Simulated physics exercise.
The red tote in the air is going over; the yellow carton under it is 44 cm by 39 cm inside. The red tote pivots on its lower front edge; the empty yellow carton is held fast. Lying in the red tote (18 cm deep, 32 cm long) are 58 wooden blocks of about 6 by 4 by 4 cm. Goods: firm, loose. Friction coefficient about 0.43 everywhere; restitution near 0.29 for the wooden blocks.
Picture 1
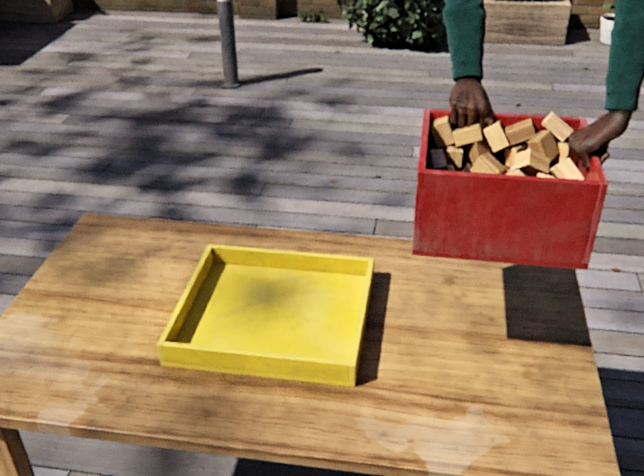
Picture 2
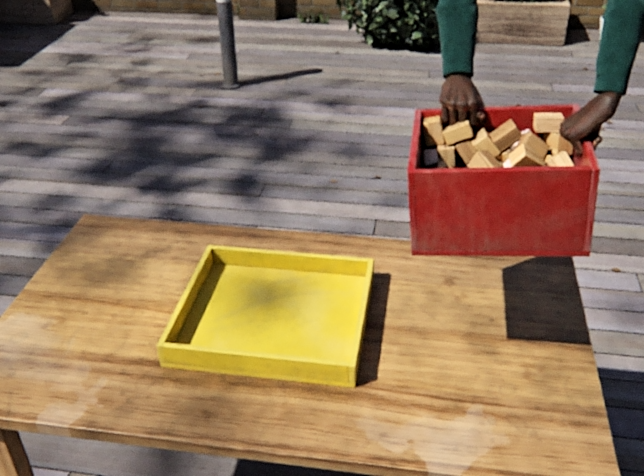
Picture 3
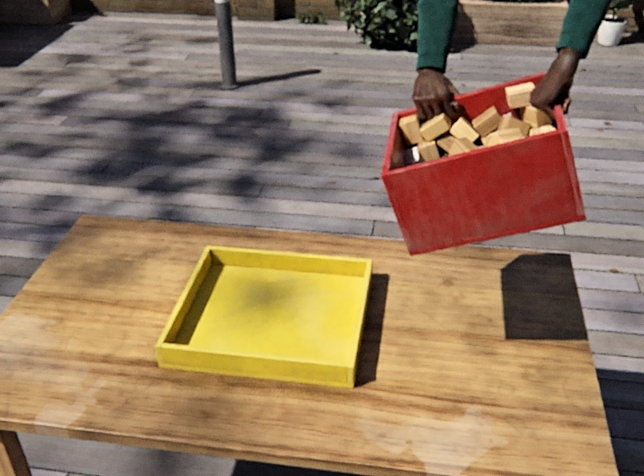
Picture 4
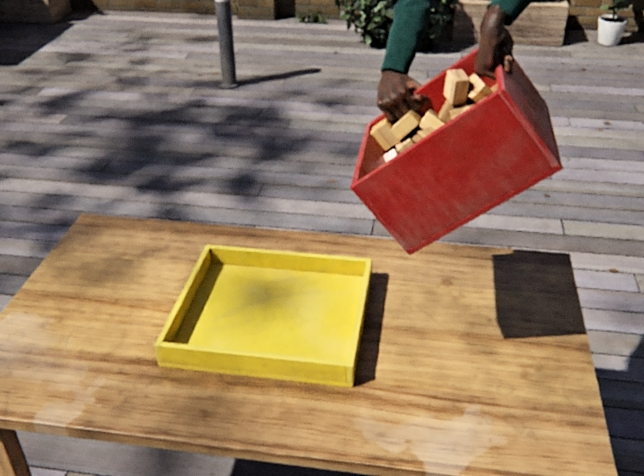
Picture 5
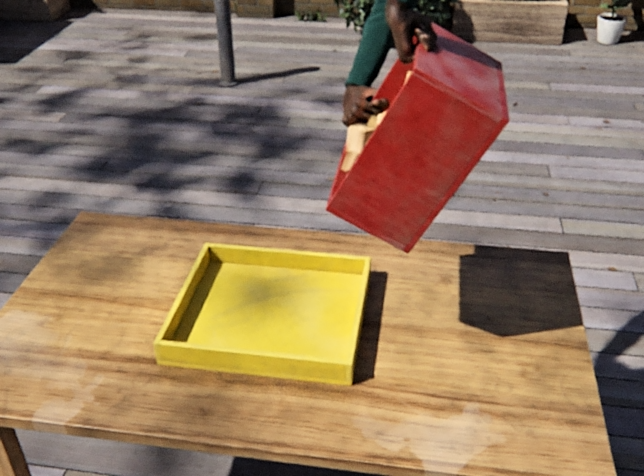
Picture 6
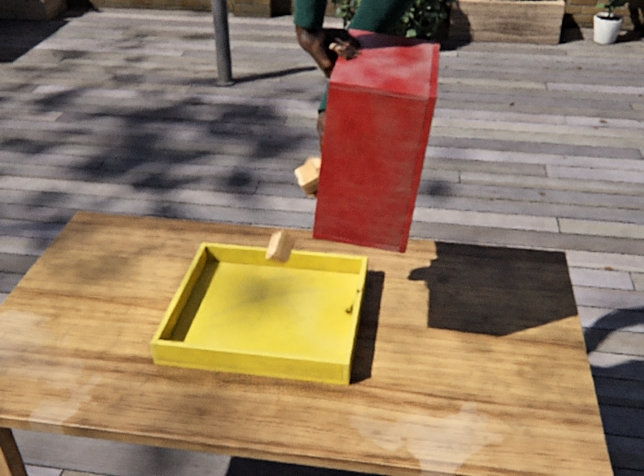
Hands in green sleeves tilting a red tote of wooden blocks leftward onto its side, the first blocks dropping toward a yellow tray.
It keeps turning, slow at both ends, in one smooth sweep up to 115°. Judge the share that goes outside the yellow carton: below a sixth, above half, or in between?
You should find not even one sixth of the load outside the yellow carton.
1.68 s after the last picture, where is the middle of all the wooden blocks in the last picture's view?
Around (252, 305).
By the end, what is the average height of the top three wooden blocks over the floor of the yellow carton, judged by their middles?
Roughly 8 cm.
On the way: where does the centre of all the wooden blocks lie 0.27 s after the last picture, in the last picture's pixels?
The centre sits near (355, 188).
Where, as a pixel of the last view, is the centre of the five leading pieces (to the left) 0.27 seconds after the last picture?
Near (234, 299) in pixels.
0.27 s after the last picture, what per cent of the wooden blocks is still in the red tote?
Roughly 85 percent.
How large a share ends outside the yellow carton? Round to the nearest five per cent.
I'd say close to 0 per cent, give or take.
Then, 0.27 s after the last picture, tilt 103°; 48 still in the red tote, 5 in the yellow carton, 1 outside the yellow carton and 4 in the air.
Then, 0.60 s after the last picture, tilt 115°; 38 still in the red tote, 12 in the yellow carton, 1 outside the yellow carton and 7 in the air.
Then, 1.07 s after the last picture, tilt 115°; 6 still in the red tote, 40 in the yellow carton, 4 outside the yellow carton and 8 in the air.
When it is over (1.68 s after the last picture), 57 in the yellow carton and 1 outside the yellow carton. Asked share, 1 of 58, 2 per cent.
